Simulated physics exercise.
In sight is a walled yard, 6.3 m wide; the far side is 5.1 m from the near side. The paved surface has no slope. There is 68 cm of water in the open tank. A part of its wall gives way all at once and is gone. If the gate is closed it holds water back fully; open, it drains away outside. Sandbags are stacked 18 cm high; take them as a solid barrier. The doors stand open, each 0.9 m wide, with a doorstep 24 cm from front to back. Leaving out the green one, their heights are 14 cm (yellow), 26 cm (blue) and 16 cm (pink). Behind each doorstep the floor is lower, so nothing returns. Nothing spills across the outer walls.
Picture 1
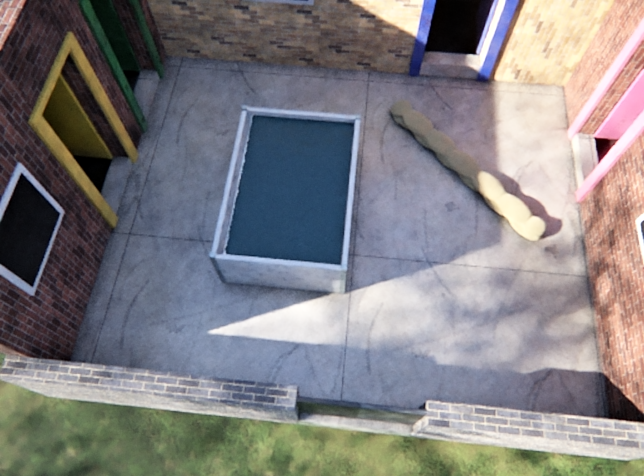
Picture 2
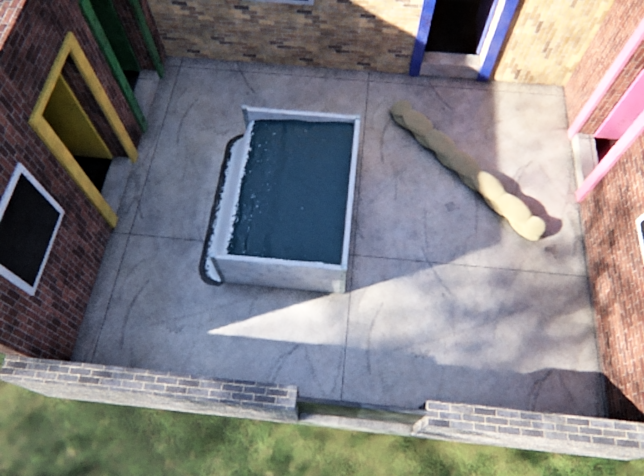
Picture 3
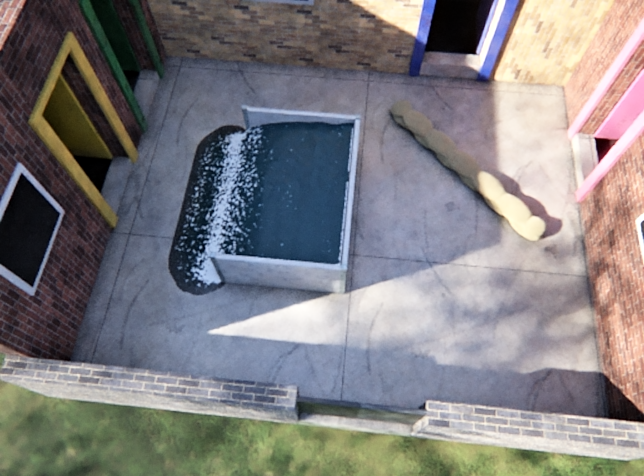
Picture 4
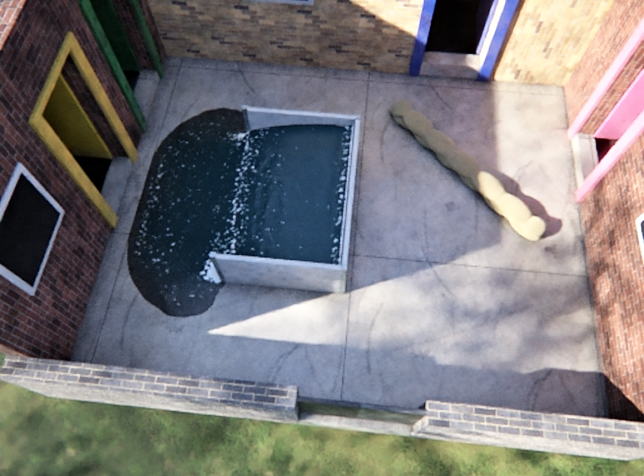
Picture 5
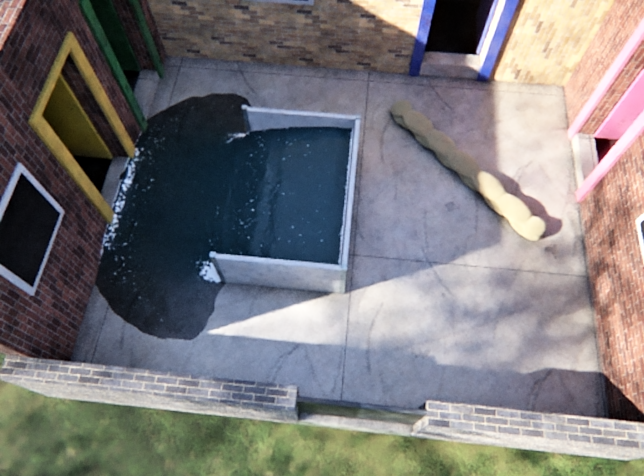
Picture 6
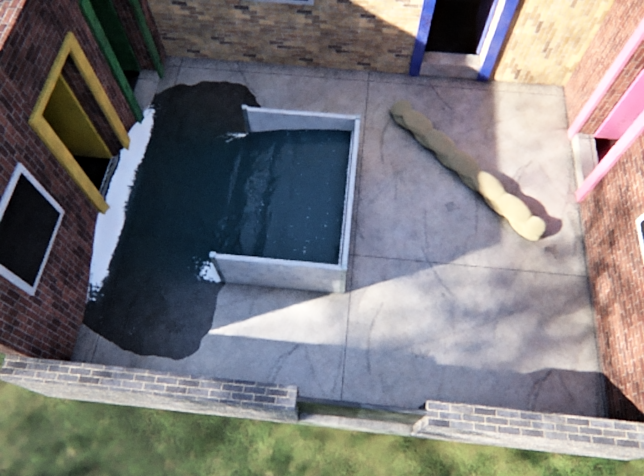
A paved yard walled in brick is seen from high above by a still camera, with grass along the near edge. A white-rimmed tank of dark water stands near the middle, yellow and green doorways at left, a blue one at the back, a pink one at right, and a lumpy tan barrier right of the tank. The tank's left side vanishes and water pours out, spreading leftward across the paving in a dark, white-flecked sheet until it foams along the left wall by the doorways.
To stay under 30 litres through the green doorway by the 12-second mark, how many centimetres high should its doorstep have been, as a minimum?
At least 15 cm or so.
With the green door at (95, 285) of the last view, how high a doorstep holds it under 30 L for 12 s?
Roughly 20 cm.
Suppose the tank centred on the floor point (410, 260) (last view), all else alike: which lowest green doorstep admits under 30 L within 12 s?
Some 12.5 cm.
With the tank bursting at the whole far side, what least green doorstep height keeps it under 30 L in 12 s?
About 21 cm.
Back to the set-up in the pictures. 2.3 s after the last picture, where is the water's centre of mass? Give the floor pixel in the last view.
Around (212, 203).
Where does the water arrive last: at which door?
The pink one.
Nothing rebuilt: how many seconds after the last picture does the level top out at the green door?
At about 1.0 s.
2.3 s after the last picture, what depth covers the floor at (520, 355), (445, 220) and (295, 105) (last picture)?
About 0, 0 and 3 cm.
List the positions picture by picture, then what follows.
The open tank at (291, 185) is whole and still, 68 cm deep; the green door at (131, 51) is dry, in the first frame.
Water pours out at (238, 197) and has run 0.3 m, to (207, 272); about 9 cm deep outside, 68 cm at the back, in the second frame.
The front is at (176, 265), 0.7 m from the gap at (239, 199); 1.6 m2 of floor is wet, 65 cm left at the back, in the third frame.
The front is at (134, 248), 1.3 m from the gap at (239, 201); 3.4 m2 of floor is wet, 57 cm left at the back, in the fourth frame.
Water pours out at (240, 201) and has run 1.7 m, to (145, 129); about 9 cm deep outside, 57 cm at the back, in the fifth frame.
The gap is at (240, 201), the front 1.8 m out at (100, 211); the back of the open tank holds 51 cm; water is at the green door at (131, 51), in the sixth frame.
Then, 0.7 s after the last picture water covers 25 % of the floor, deepest (44 cm) near (121, 202); 23 cm at the green door, 2 litres in over its 18 cm doorstep.
Then, 2.3 s after the last picture water covers 50 % of the floor, deepest (24 cm) near (67, 373); 16 cm at the green door, 12 litres in over its 18 cm doorstep.
Then, 11.3 s after the last picture water covers 95 % of the floor, deepest (10 cm) near (387, 160); 5 cm at the green door, 14 litres in over its 18 cm doorstep.
At the green door as built, the water peaked near 23 cm, 0.9 s after the last picture.
With a doorstep of 13.5 cm, 41 litres would have come in within the 12 s; with 18 cm, 15 litres. So under 30 litres takes about 15 cm.
